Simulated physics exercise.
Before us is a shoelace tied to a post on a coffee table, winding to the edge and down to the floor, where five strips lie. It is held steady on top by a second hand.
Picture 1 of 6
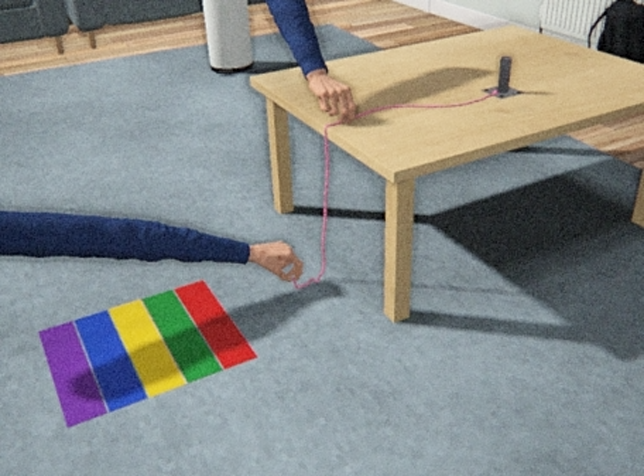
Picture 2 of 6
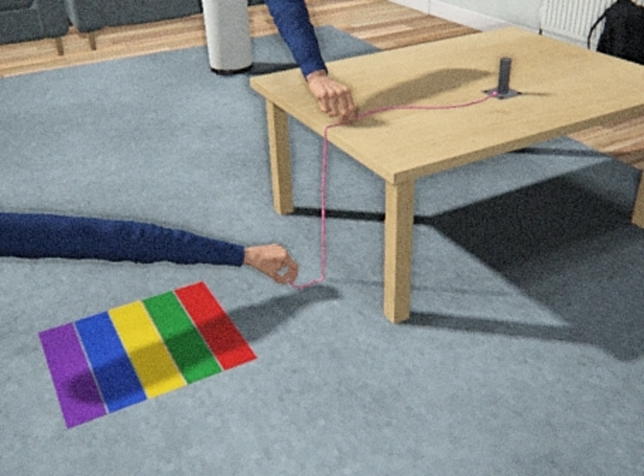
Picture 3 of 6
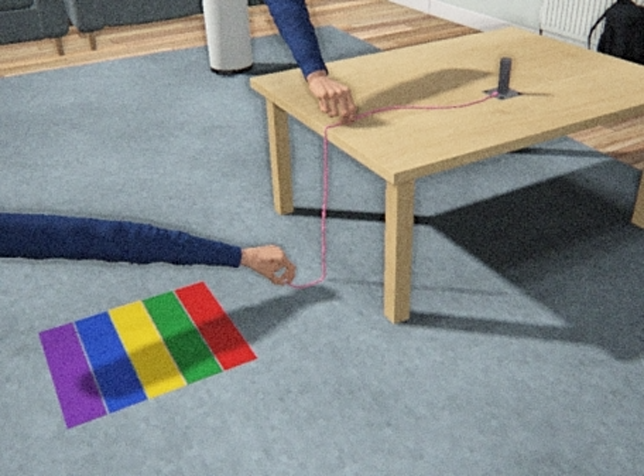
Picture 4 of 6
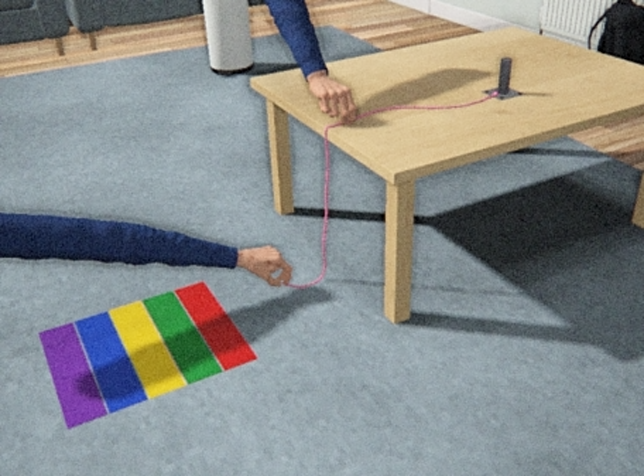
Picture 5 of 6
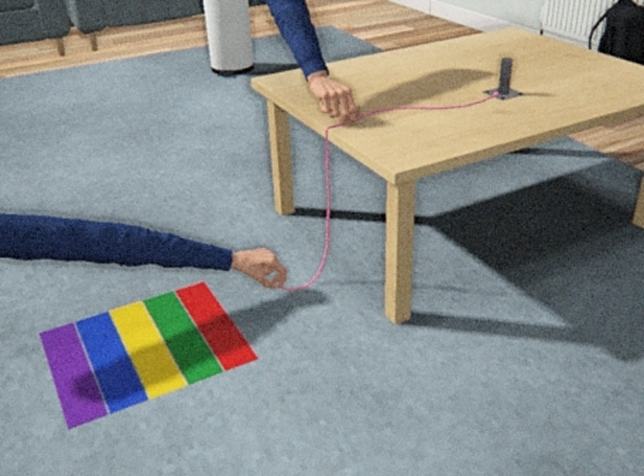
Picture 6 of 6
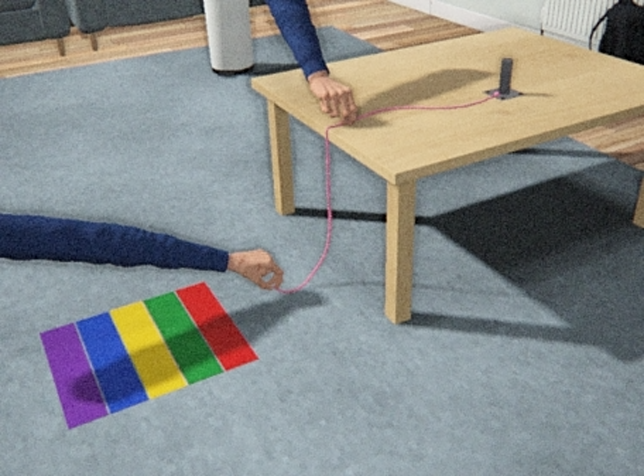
A hand in a dark blue sleeve, reaching in from the left, draws the lower end of a thin pink cord slowly a short way left, the hanging part bending into a curve. Seen from above in a room with blue-grey carpet, the cord runs from a dark post across a pale wooden table. Five strips, purple, blue, yellow, green and red, lie lower left, while another hand stays at the table's edge and the camera holds still.
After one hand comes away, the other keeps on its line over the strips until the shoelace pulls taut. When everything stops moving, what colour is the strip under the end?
The strip under the end is green.
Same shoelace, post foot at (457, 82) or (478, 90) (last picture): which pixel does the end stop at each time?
Approx. (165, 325); approx. (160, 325).
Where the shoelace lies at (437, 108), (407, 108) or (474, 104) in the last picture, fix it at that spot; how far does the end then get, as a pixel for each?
First try (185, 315), second try (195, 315), third try (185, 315).
Soon after, end near (240, 298); short of the strips.
Then, end near (203, 310); over red.
At full stretch, end near (181, 317); over green. The end stops over the green strip.
